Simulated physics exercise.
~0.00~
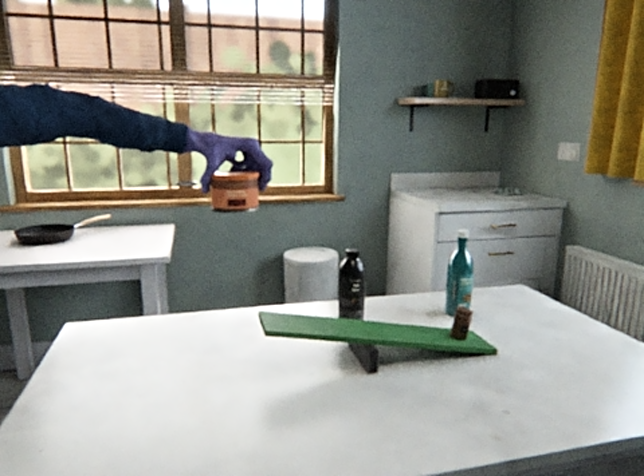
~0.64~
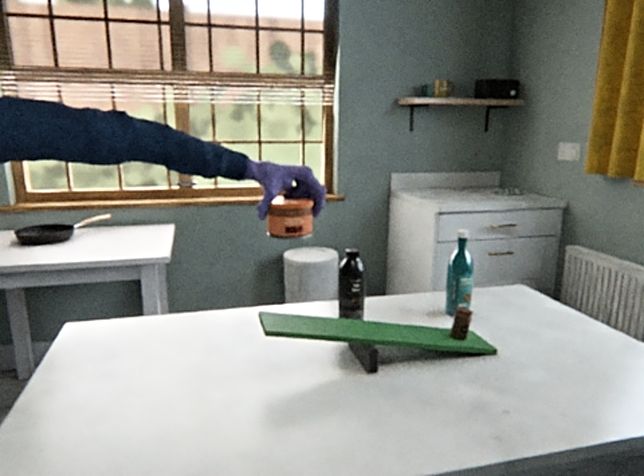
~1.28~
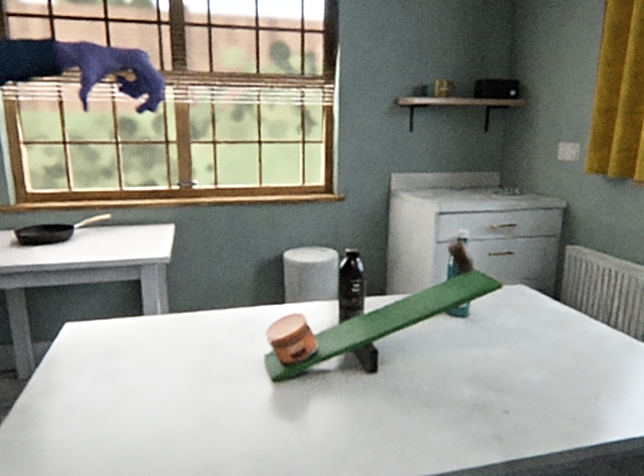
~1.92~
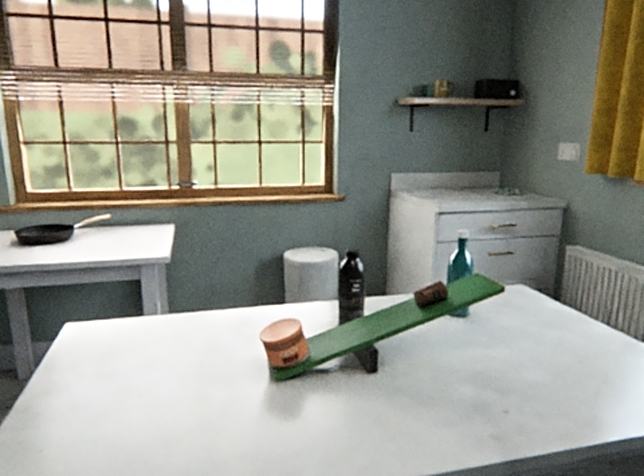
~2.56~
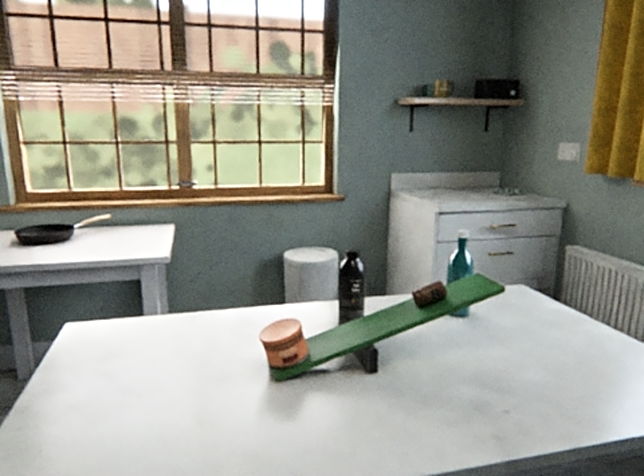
A gloved hand carried an orange tub over the raised left end of a green plank and let it drop, tipping the plank the other way and tossing up a small brown shaker, which ended lying on its side on the raised right half.
